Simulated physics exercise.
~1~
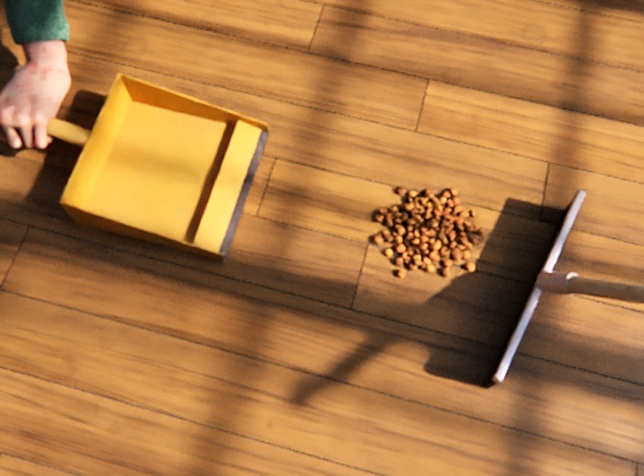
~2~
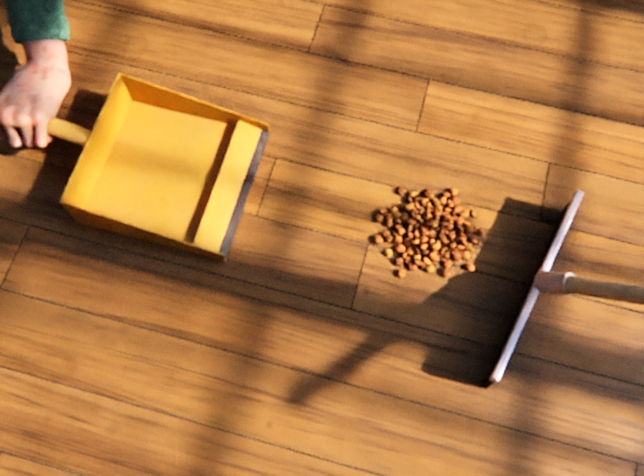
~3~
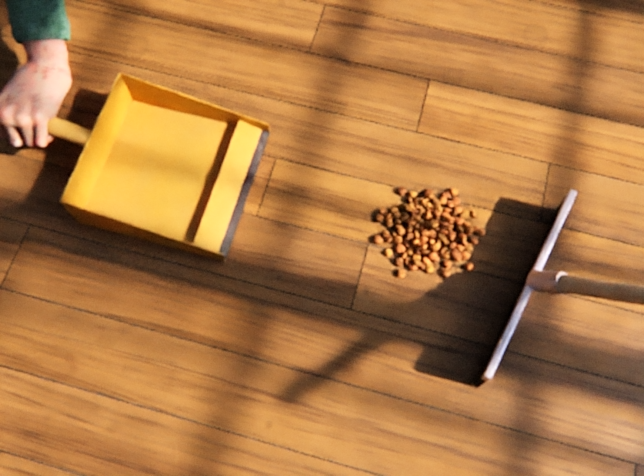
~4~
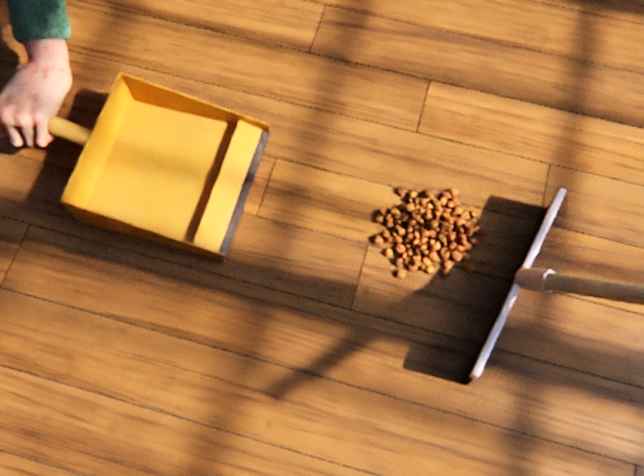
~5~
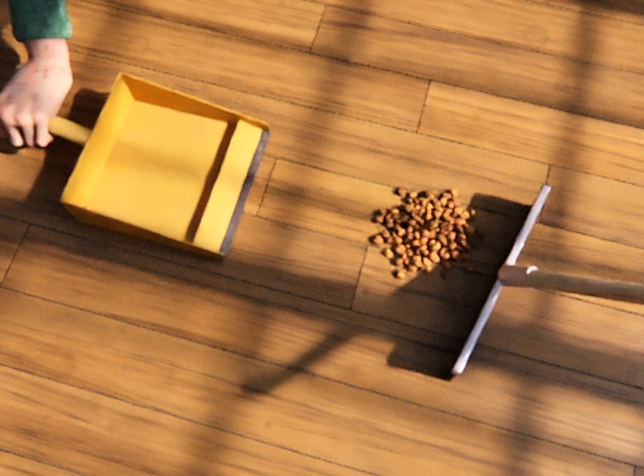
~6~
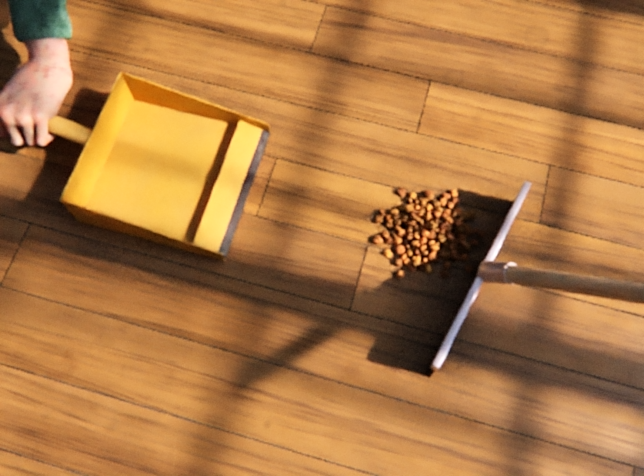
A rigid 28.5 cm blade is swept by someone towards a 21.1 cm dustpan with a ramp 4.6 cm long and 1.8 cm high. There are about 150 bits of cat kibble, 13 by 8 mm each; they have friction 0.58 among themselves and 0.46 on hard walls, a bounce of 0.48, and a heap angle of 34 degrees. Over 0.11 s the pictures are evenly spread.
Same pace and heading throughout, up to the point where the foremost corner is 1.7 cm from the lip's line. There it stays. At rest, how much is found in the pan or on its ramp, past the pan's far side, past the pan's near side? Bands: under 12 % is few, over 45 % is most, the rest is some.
In the pan or on its ramp: Some; past the pan's far side: Some; past the pan's near side: Few.
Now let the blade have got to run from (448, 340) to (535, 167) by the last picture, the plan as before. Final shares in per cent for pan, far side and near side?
Final per cent - pan 20, far 60, near 0.
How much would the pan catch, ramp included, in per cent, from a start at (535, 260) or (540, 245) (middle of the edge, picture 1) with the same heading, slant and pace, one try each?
35 and 40 per cent, roughly.
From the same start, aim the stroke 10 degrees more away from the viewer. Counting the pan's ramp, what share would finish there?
Roughly 35 per cent.
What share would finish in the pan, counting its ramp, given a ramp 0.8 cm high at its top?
That would give something like 35 per cent.
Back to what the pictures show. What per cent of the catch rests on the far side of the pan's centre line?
60 per cent.
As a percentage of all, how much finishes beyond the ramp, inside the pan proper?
Around 10 percent.
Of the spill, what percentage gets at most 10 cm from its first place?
About 0 percent.
Then, 0.13 s after the last picture, middle of the blade 19 cm from the lip; 0 % over the lip, far side 5 %, near side 0 %.
Then, 0.22 s after the last picture, middle of the blade 9 cm from the lip; 0 % over the lip, far side 15 %, near side 0 %.
Then, 0.45 s after the last picture, middle of the blade 5 cm from the lip; 35 % over the lip, far side 20 %, near side 0 %.
In the end, pan 30 %, far side 20 %, near side 0 %, in front of the lip or behind the blade 45 %.
